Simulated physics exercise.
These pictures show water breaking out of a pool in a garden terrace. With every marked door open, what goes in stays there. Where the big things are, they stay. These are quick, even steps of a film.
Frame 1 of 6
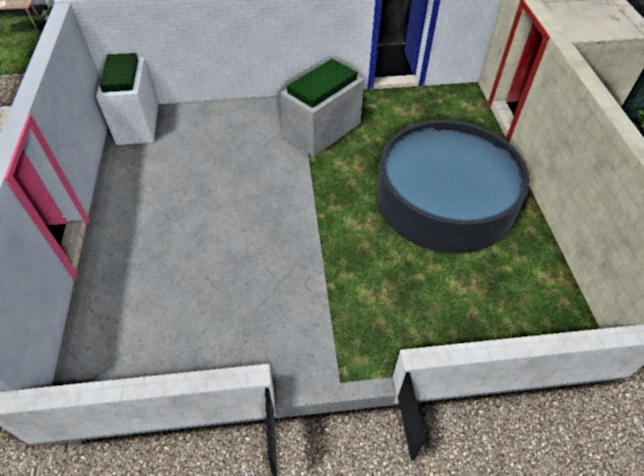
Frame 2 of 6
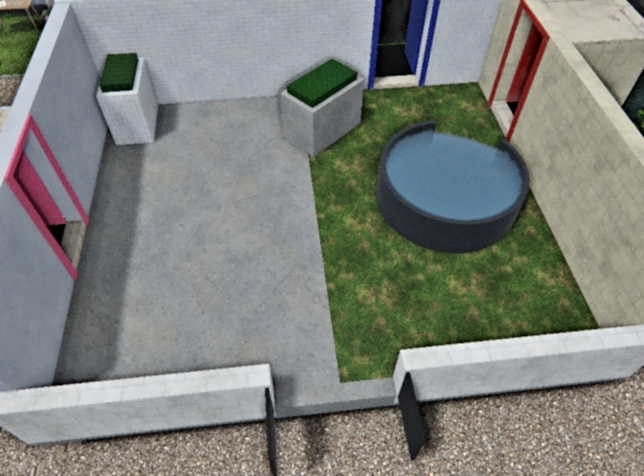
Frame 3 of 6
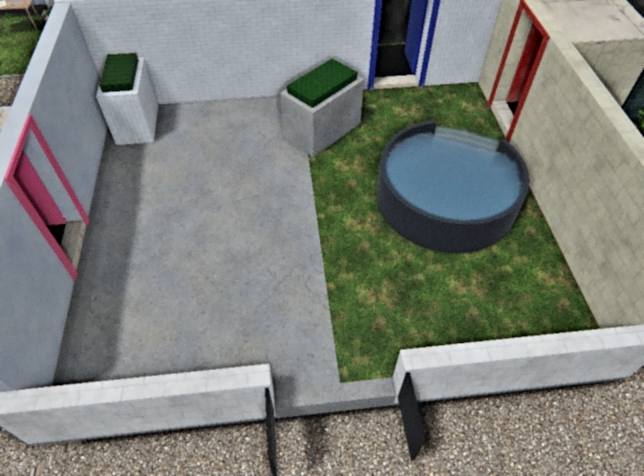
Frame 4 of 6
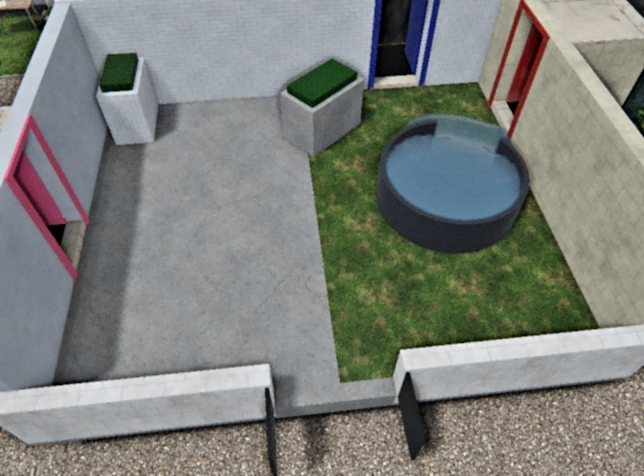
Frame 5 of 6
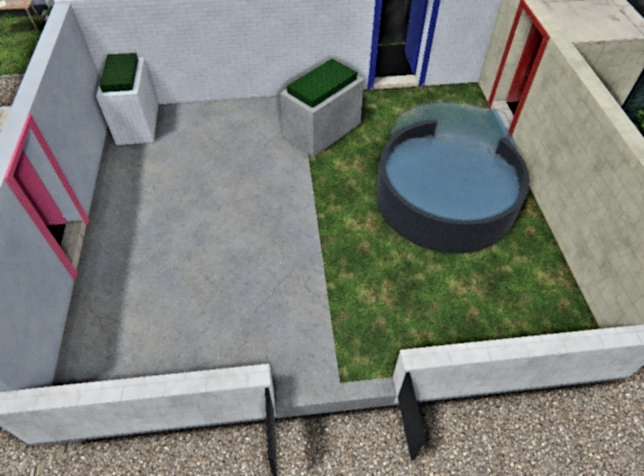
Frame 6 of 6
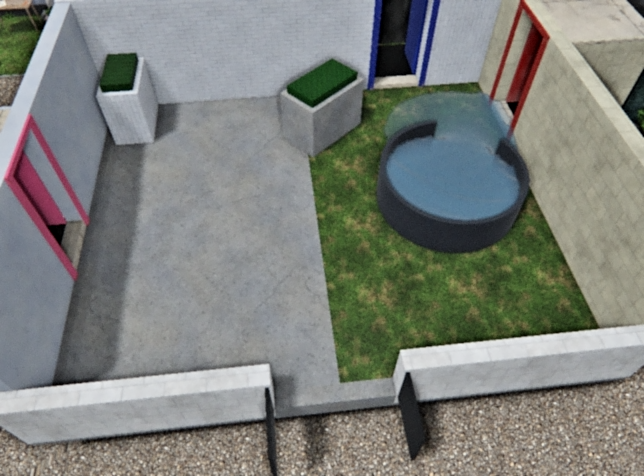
In the video, a round dark pool stands full and still on the grass of a walled terrace; then a gap opens in its far side, and water pours out and spreads toward the back wall.
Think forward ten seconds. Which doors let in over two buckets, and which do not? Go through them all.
Outcome: Most likely the pink door will not exceed two buckets. Most likely the blue door will exceed two buckets. Most likely the red door will exceed two buckets.
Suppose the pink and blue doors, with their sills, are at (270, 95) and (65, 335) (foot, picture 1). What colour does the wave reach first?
That would be the red door.
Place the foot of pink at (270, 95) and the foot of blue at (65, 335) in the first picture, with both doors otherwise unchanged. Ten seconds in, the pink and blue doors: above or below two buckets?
Note: Pink remains short of it; blue remains short of it.
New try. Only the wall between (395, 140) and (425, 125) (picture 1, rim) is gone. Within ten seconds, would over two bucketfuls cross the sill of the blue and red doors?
Lab note: Blue door over threshold; red door under threshold.
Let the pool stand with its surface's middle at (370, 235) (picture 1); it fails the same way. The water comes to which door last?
That's the pink door.
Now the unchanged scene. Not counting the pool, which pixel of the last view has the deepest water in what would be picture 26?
Look close to (348, 93).
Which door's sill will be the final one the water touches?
That would be the one in pink.
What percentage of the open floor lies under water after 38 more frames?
Near 65 in a hundred.
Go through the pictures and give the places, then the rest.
In the first frame, the round pool at (453, 171) is whole and still.
In the second frame, the front is at a hidden place, out from the gap on the round pool's far side.
In the third frame, water pours out on the round pool's far side and has run to a hidden place.
In the fourth frame, water pours out on the round pool's far side and has run to (422, 118).
In the fifth frame, water pours out on the round pool's far side and has run to (445, 104).
In the sixth frame, the front is at (481, 93), out from the gap on the round pool's far side.
A moment on, water covers 15 % of the floor; the pink door not reached, the blue door wet at the sill, nothing in, the red door over two buckets in.
Next, water covers 15 % of the floor; the pink door not reached, the blue door under two buckets in, the red door over two buckets in.
Then, water covers 30 % of the floor; the pink door not reached, the blue door over two buckets in, the red door far over two buckets in.
Later, water covers 65 % of the floor; the pink door not reached, the blue door far over two buckets in, the red door far over two buckets in.
In the end, water covers 95 % of the floor; the pink door wet at the sill, nothing in, the blue door far over two buckets in, the red door far over two buckets in.
